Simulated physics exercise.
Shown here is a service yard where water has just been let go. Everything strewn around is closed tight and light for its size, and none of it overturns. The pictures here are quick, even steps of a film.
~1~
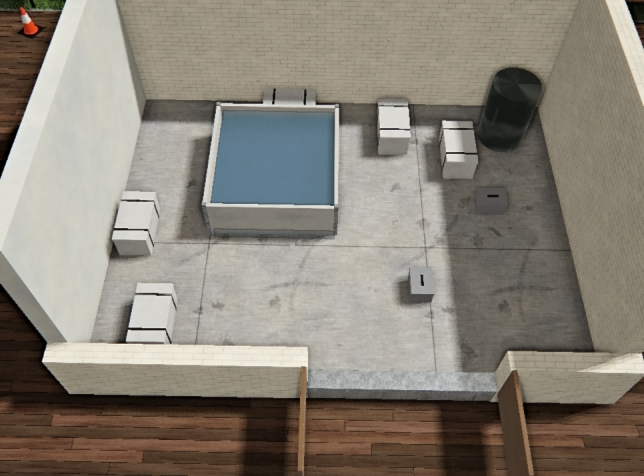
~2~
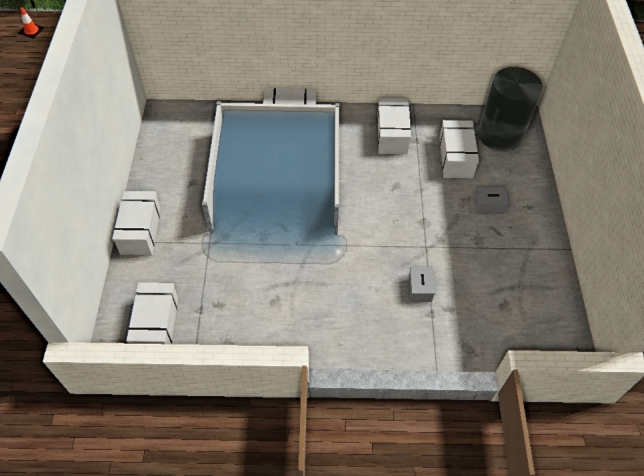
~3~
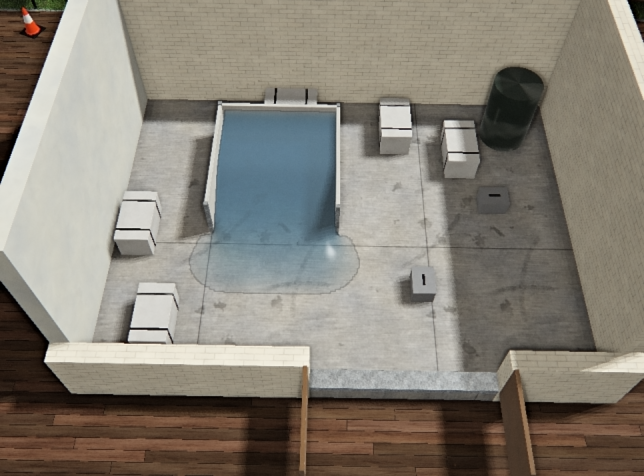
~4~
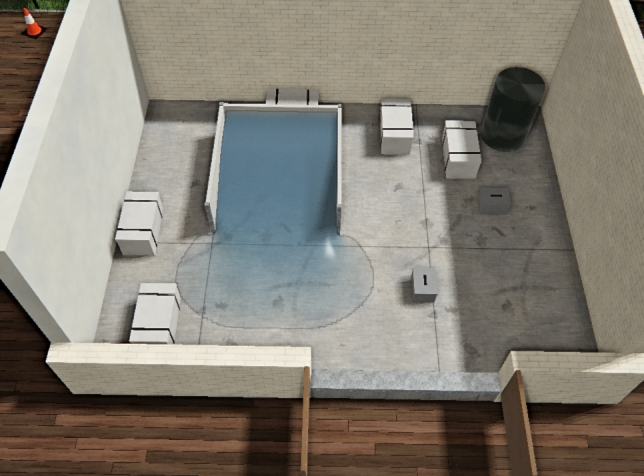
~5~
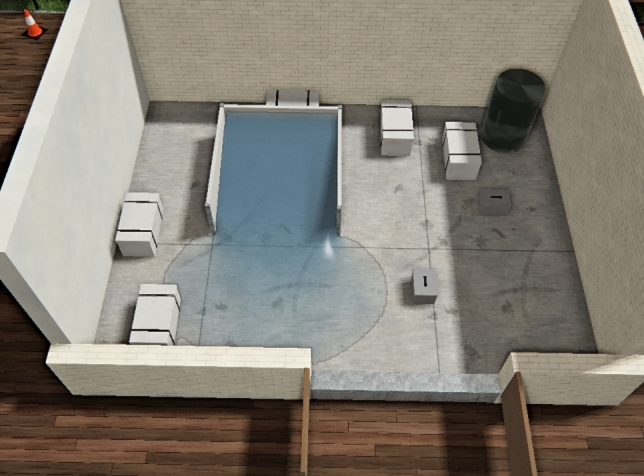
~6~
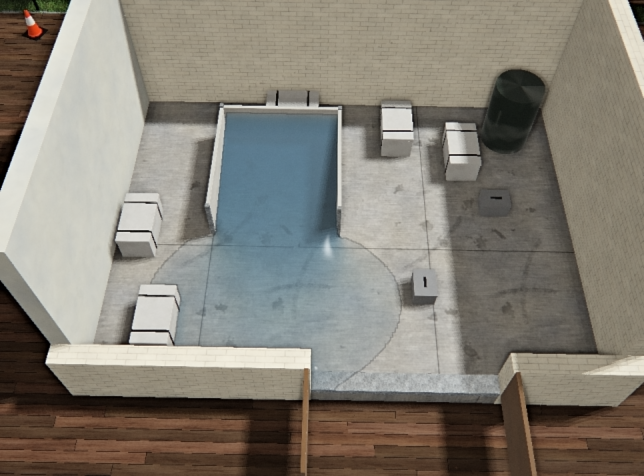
Blue water flows out of the tank's open front and spreads across the concrete floor.
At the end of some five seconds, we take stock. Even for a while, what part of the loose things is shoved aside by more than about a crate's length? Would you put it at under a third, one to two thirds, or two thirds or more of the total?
So the part that moves far is short of the one-third mark.
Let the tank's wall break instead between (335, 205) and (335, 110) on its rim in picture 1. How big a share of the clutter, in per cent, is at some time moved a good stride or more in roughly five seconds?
Estimate: Some 60 per cent.
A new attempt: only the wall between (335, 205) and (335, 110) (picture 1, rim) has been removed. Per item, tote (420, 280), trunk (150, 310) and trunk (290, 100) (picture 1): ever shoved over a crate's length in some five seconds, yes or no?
Listed in turn, ends up that far off, never travels that far, never travels that far.
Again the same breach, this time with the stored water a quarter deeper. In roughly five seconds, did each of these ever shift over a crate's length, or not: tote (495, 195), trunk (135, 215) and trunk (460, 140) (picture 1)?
First one missed the mark, second one cleared the mark, third one missed the mark.
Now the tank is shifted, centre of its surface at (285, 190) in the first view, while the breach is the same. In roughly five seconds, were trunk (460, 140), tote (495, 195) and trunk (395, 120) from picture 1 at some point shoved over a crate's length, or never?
Taking them in turn: Kept near its start; kept near its start; kept near its start.
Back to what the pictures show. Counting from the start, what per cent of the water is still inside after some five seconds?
About 70 percent.
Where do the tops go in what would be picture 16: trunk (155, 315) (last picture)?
Roughly (111, 289).
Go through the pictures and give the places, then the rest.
The first picture shows a tote at (493, 196) rests on the ground; a trunk at (460, 141) rests on the ground; 0 of 7 have shifted.
The second picture shows a tote at (493, 196) rests on the ground; a trunk at (461, 140) rests on the ground; 0 of 7 have shifted.
The third picture shows a tote at (494, 196), on the bottom; a trunk at (462, 140), on the bottom; 0 of 7 have shifted.
The fourth picture shows a tote at (496, 196), on the bottom; a trunk at (463, 141) rests on the ground; 0 of 7 have shifted.
The fifth picture shows a tote at (496, 197) rests on the ground; a trunk at (463, 142) rests on the ground; 0 of 7 have shifted.
The sixth picture shows a tote at (496, 198) rests on the ground; a trunk at (463, 143), on the bottom; 0 of 7 have shifted.
A moment on, 0 of 7 are well off their spots; 0 afloat.
Next, 1 of 7 are well off their spots; 1 afloat.
Later, 2 of 7 are well off their spots; 1 afloat.
In the end, 2 of 7 are well off their spots, and 2 have been at some point; 2 afloat.
